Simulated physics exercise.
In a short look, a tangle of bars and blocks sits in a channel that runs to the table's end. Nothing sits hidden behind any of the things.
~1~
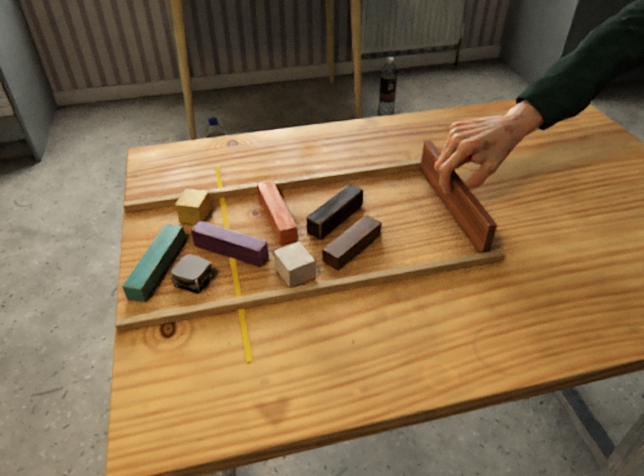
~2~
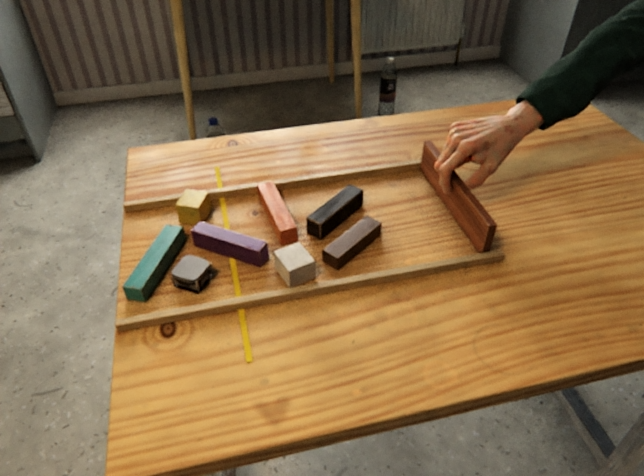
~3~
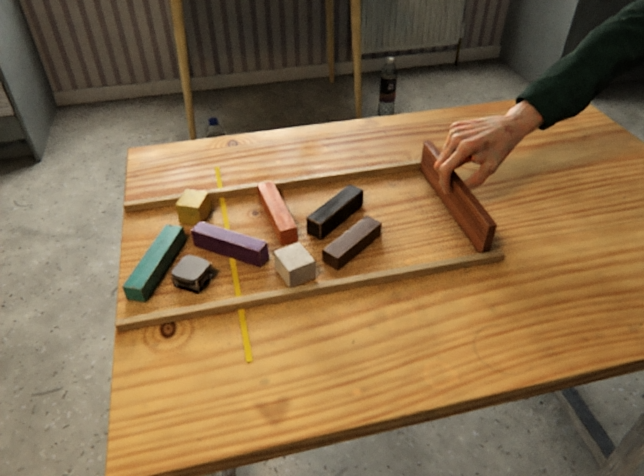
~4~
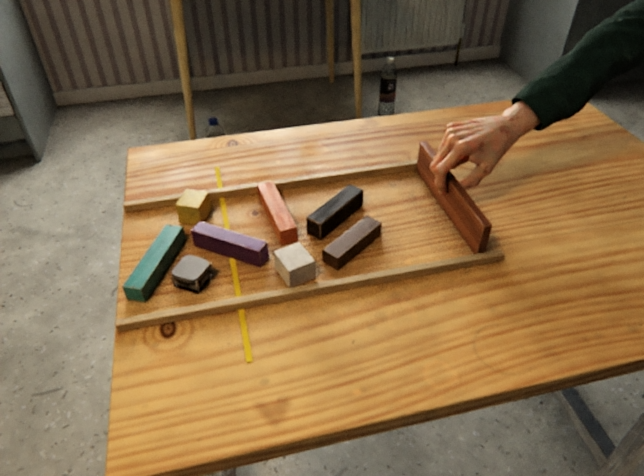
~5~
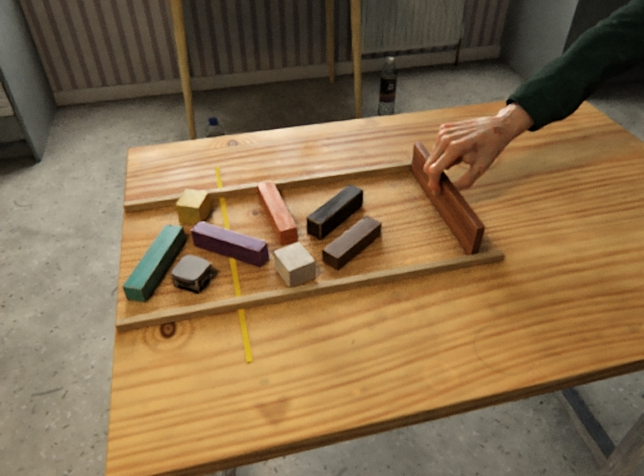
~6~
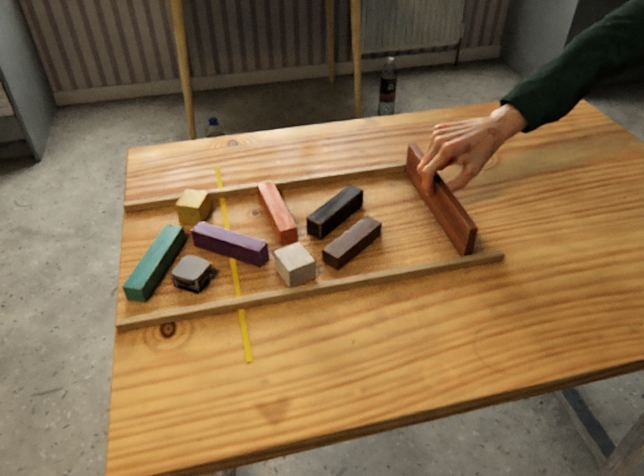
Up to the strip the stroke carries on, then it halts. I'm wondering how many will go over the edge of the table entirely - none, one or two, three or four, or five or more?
I expect not one of them will drop off.
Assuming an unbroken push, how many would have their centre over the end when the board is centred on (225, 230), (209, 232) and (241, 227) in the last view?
The counts: 0, 1 and 0.
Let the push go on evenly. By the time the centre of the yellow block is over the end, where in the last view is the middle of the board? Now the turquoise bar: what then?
Around (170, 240) first and around (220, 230) second.
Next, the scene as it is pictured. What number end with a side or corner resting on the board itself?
It touches 2.
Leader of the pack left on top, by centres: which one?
It's the turquoise bar.
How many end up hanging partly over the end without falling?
Expected count: 0.
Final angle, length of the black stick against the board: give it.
Some 20 degrees.
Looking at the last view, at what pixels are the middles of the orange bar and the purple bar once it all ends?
In the last view, the middles sit near (195, 220) and near (168, 255).
A little later, none off yet; turquoise bar at rest near (156, 261); grey case at rest near (192, 274); yellow block at rest near (194, 207).
When it is over, the number that fall off is zero.
